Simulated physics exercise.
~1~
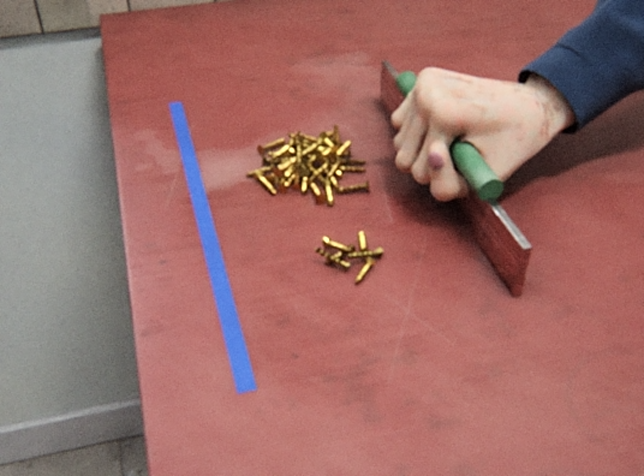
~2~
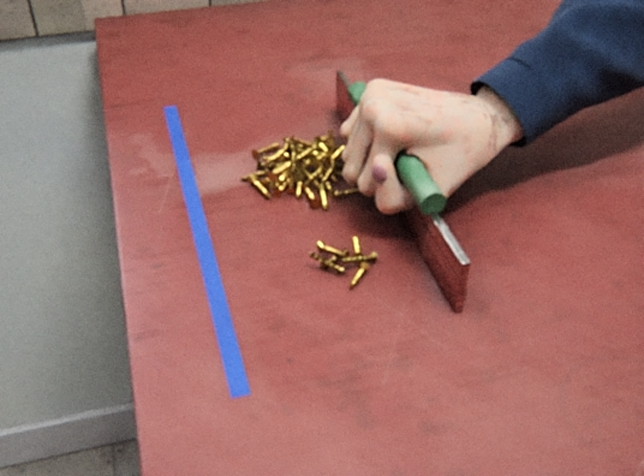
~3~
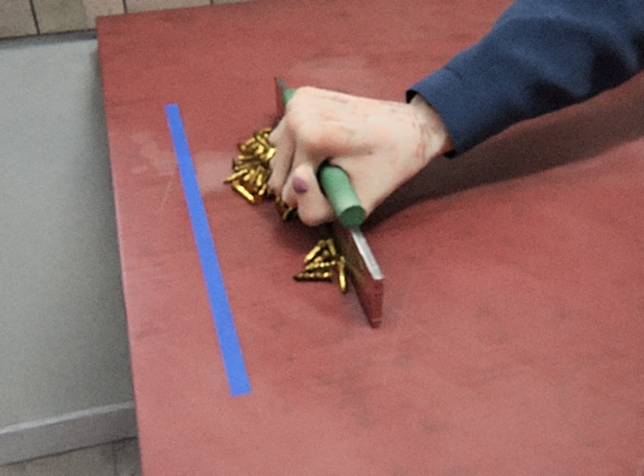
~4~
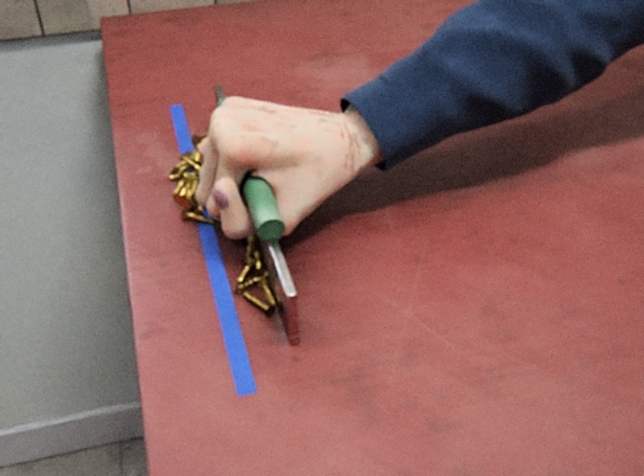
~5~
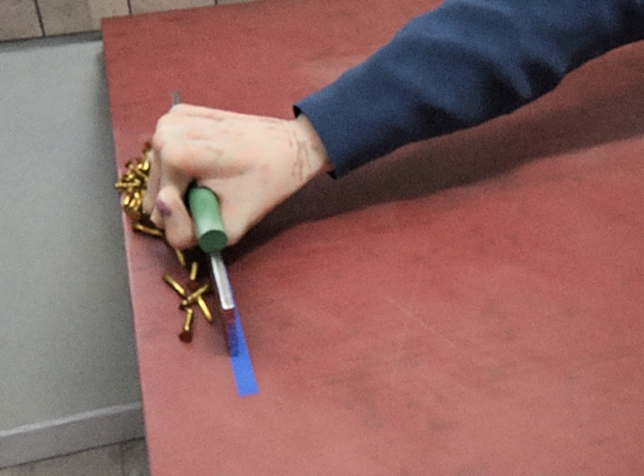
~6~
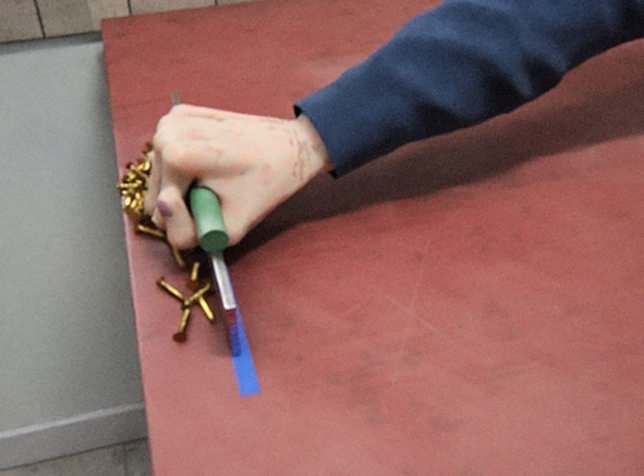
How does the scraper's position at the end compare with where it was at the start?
At the start the scraper was well to the right of both piles, away from the blue tape. By the end it was much farther left, resting at the tape near the table's left edge.
